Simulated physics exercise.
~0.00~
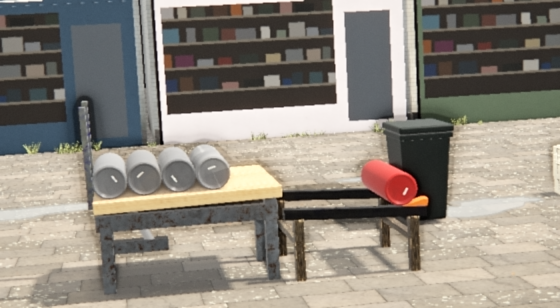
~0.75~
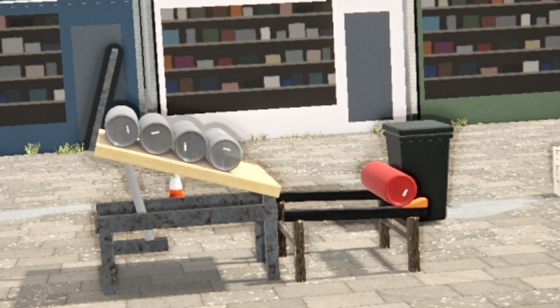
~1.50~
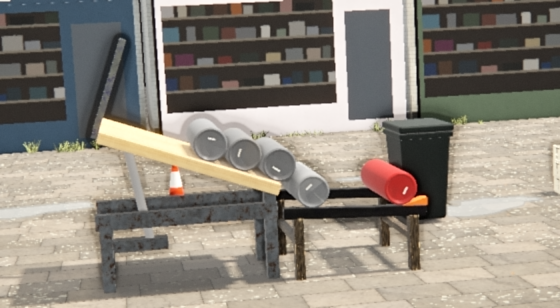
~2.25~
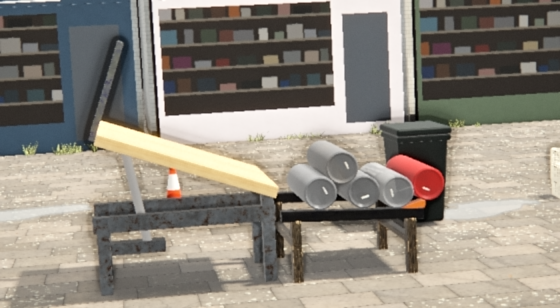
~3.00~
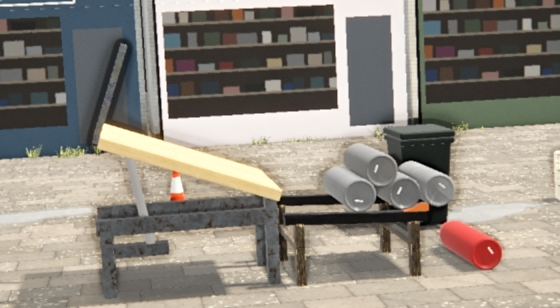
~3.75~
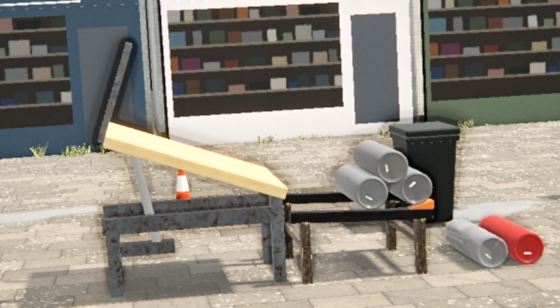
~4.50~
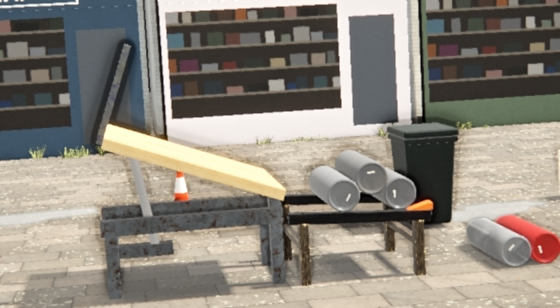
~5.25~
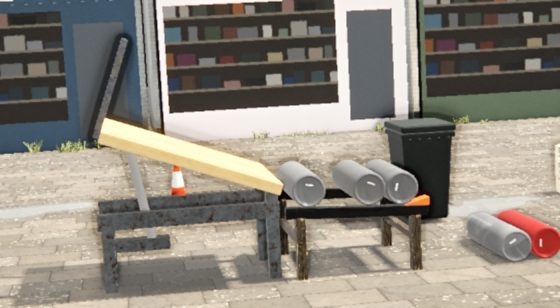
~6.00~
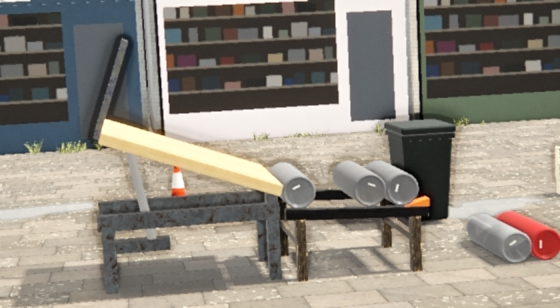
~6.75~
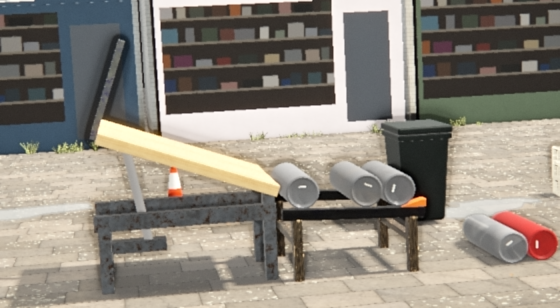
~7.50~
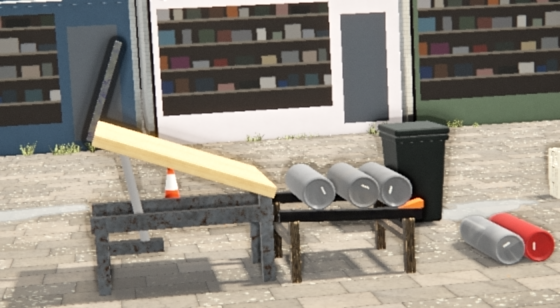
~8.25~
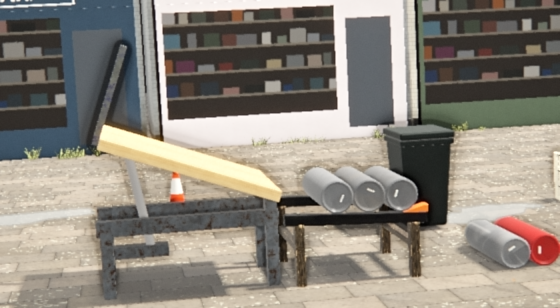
Four grey cylinders lie side by side on a pale yellow board atop a metal table, seen end-on from across a paved street with shopfronts behind, while a red cylinder rests at the right of a lower dark rack. The board's left end rises, tilting it down to the right, and the grey cylinders roll off onto the rack. They bunch up against the red one, which goes over the orange stop and drops to the ground. One grey cylinder follows it down, while the others pile up, then settle in a row. The red cylinder ends on the paving, right of the fallen grey one.
